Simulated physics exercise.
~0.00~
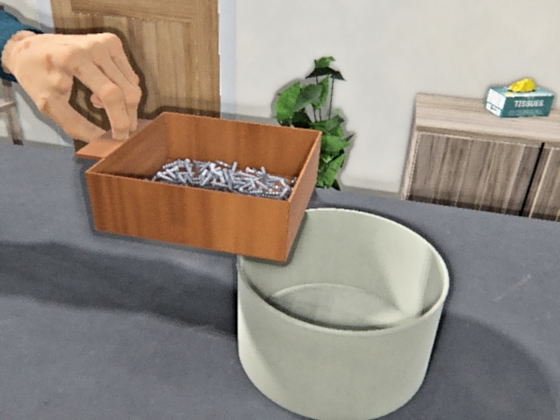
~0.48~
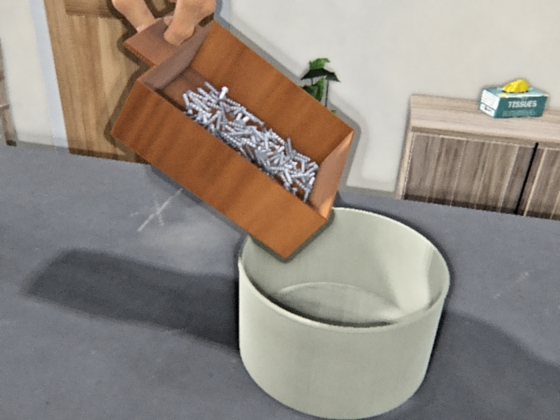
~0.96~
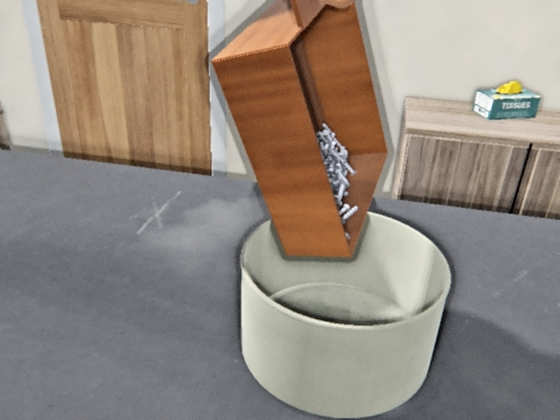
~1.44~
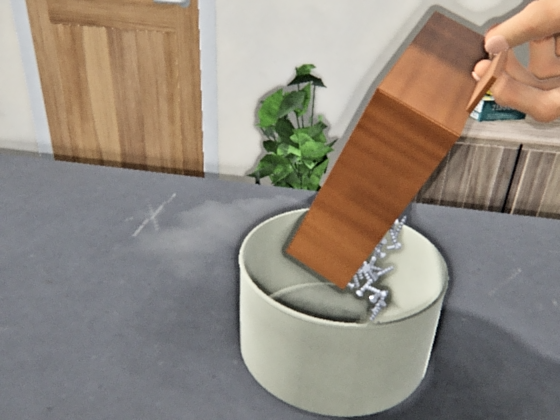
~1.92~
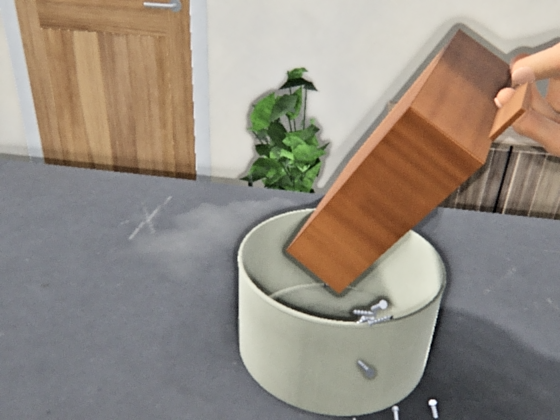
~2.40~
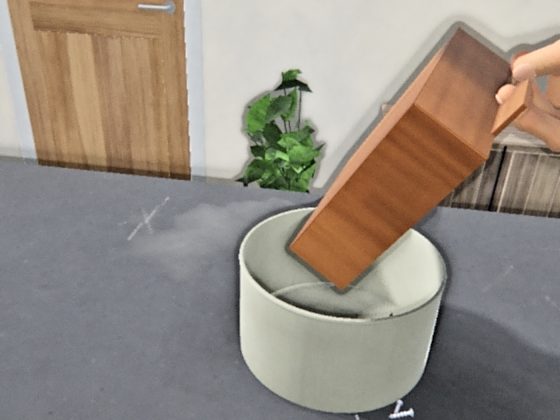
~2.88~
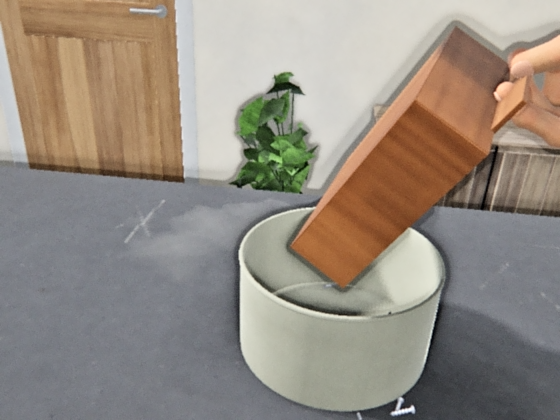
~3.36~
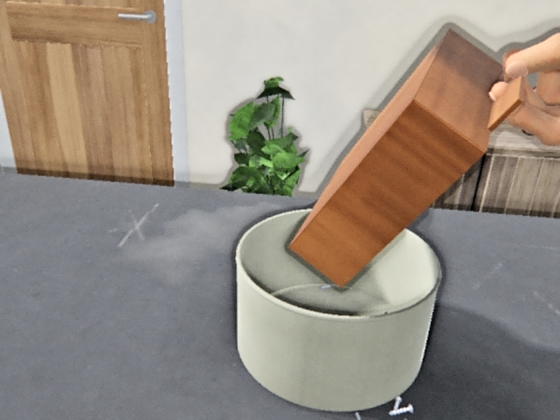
The clip opens with a hand holding a reddish-brown wooden box of small silvery screws above and to the left of a pale green round pot on a dark grey table. The hand tips the box down to the right, and the screws slide toward its lower end. As the box swings over the pot and tilts steeply, the screws begin to spill from it. They tumble into the pot, while a few land on the table in front. Finally the hand holds the emptied box upended over the pot, with stray screws lying near its base.
